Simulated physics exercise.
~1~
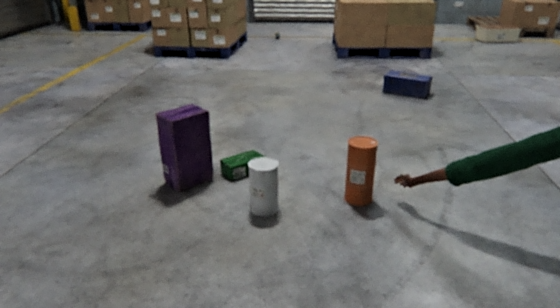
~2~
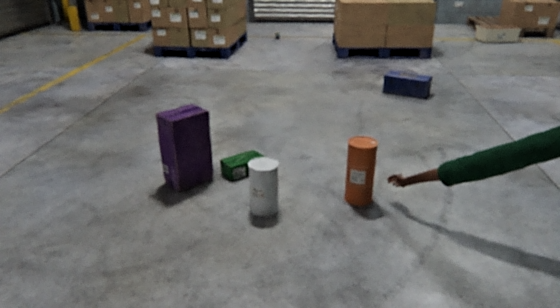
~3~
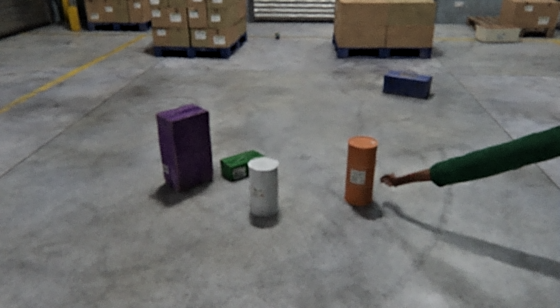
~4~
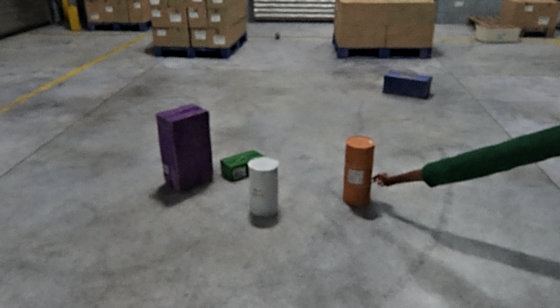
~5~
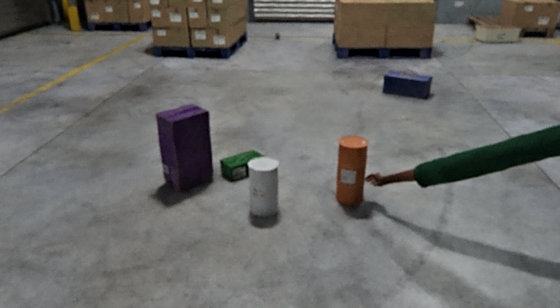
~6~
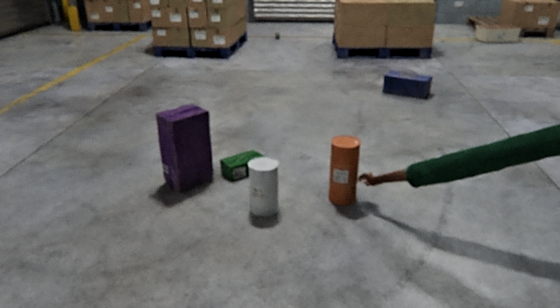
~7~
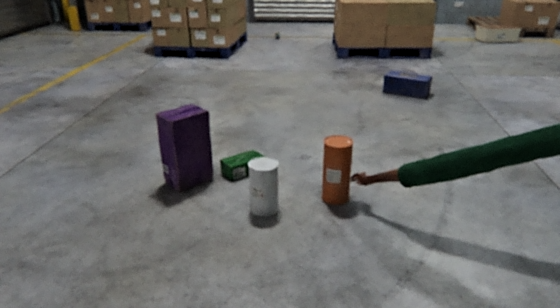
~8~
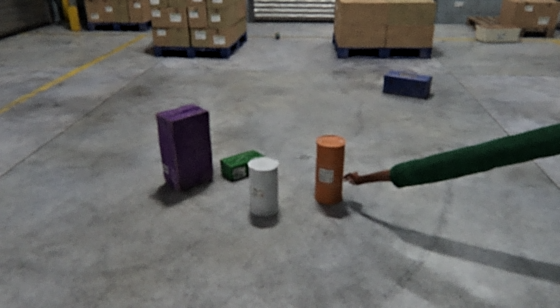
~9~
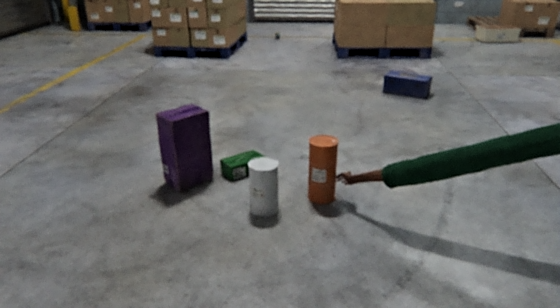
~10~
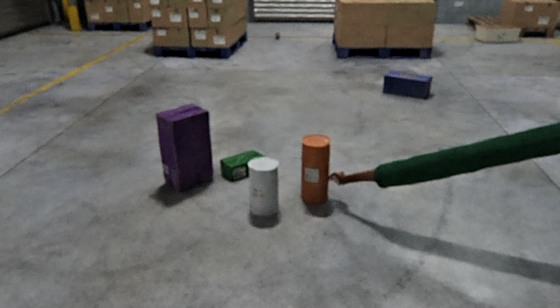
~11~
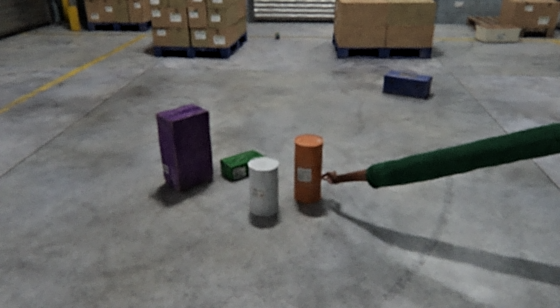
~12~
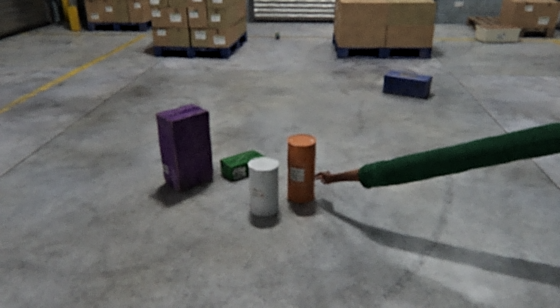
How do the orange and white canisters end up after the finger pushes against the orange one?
Both canisters are still standing upright. The orange one has slid left to stand close to the white one, which has not moved.
